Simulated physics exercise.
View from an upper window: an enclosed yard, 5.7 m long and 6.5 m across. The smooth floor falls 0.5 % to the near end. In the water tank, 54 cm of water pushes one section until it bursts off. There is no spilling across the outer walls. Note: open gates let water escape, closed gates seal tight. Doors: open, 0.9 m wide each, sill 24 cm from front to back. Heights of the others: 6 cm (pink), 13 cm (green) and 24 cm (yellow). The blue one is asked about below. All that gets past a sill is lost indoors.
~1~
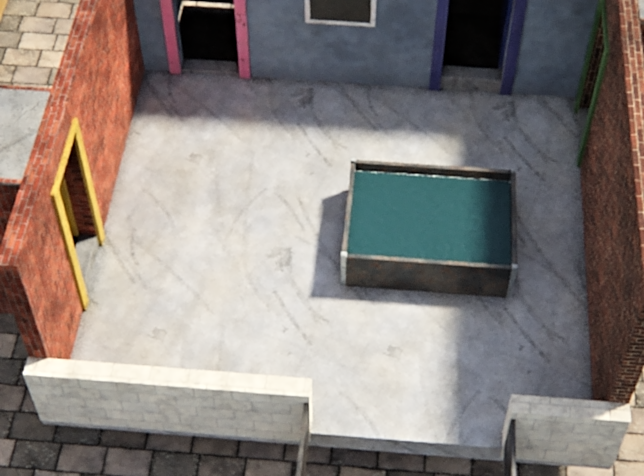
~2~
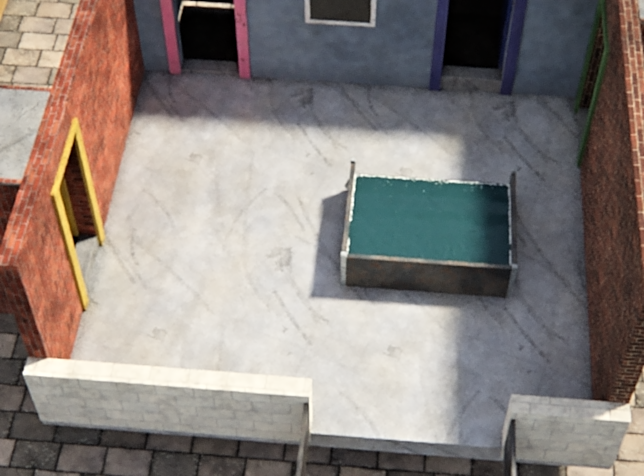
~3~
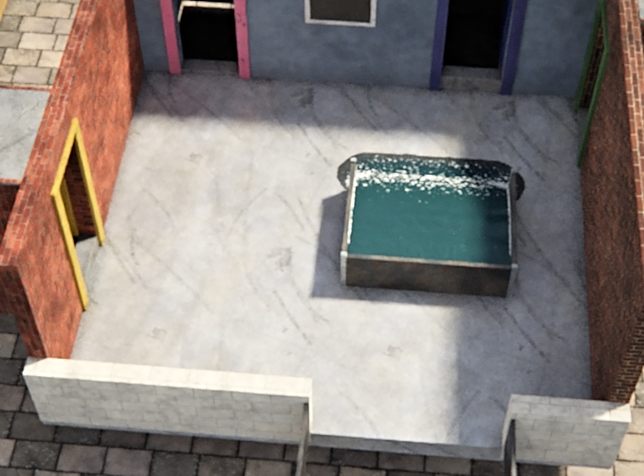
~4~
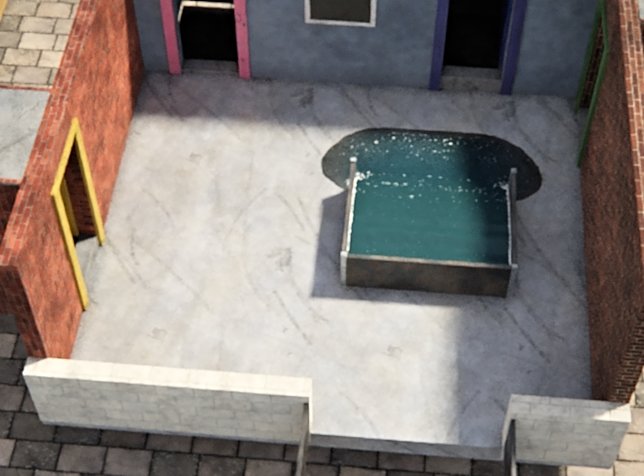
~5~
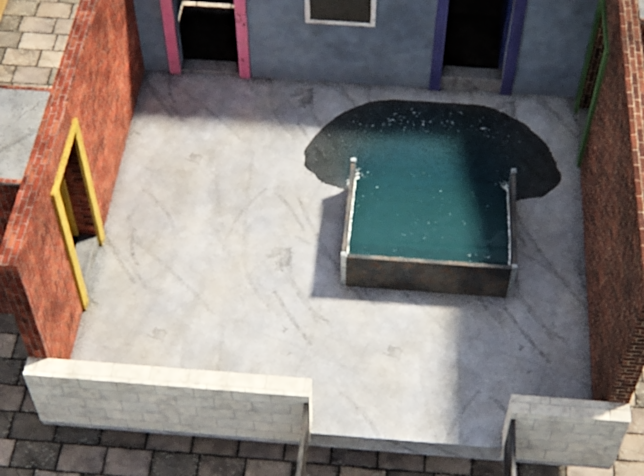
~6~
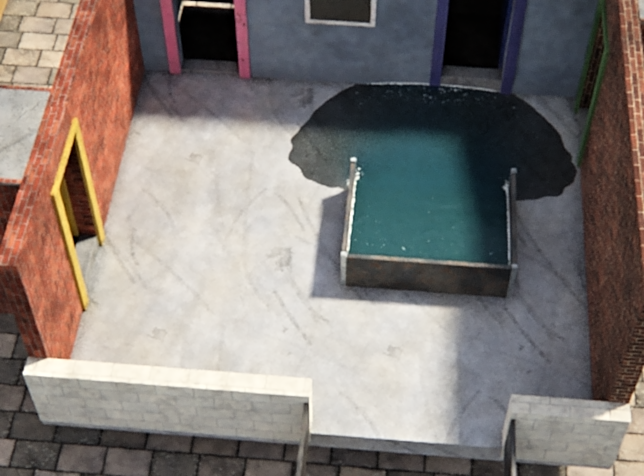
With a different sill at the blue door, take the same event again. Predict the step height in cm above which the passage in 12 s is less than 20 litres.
About 26 cm of height.
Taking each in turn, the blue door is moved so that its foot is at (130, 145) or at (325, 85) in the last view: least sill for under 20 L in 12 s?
About 9.0 cm, then about 12.5 cm.
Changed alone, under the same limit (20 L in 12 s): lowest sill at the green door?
For green, a step near 20 cm.
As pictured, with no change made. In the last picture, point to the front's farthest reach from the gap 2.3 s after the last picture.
Front tip: Approx. (144, 75) px.
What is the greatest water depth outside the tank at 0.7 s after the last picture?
Max depth: Near 36 cm.
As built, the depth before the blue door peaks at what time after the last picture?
0.6 s.
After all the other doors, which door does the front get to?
Door: Yellow.
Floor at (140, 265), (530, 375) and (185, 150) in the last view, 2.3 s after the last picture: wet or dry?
In the order asked: Untouched, untouched, soaked.
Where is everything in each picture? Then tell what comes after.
In the first frame, the water tank at (431, 216) is whole and still, 54 cm deep; the blue door at (477, 41) is dry.
In the second frame, water pours out on the far side and has run 0.2 m, to a hidden place; about 10 cm deep outside, 54 cm at the back.
In the third frame, the gap is on the far side, the front 0.7 m out at (410, 158); the back of the water tank holds 54 cm.
In the fourth frame, the gap is on the far side, the front 1.2 m out at (387, 132); the back of the water tank holds 52 cm.
In the fifth frame, the front is at (385, 105), 1.7 m from the gap on the far side; 4.6 m2 of floor is wet, 45 cm left at the back.
In the sixth frame, water pours out on the far side and has run 2.1 m, to (367, 86); about 6 cm deep outside, 46 cm at the back; water is at the blue door at (477, 41).
Then, 0.7 s after the last picture water covers 25 % of the floor, deepest (36 cm) near (430, 102); 33 cm at the blue door, 7 litres in over its 25 cm sill.
Then, 2.3 s after the last picture water covers 35 % of the floor, deepest (24 cm) near (578, 120); 16 cm at the blue door, 26 litres in over its 25 cm sill.
Then, 11.3 s after the last picture water covers 95 % of the floor, deepest (8 cm) near (63, 395); 4 cm at the blue door, 26 litres in over its 25 cm sill.
At the blue door as built, the water peaked near 33 cm, 0.5 s after the last picture.
Run again over the same 12 s with other heights there, 36 litres in over 23.5 cm, 3 litres over 31.5 cm. The limit of 20 litres is kept from about 26 cm up.
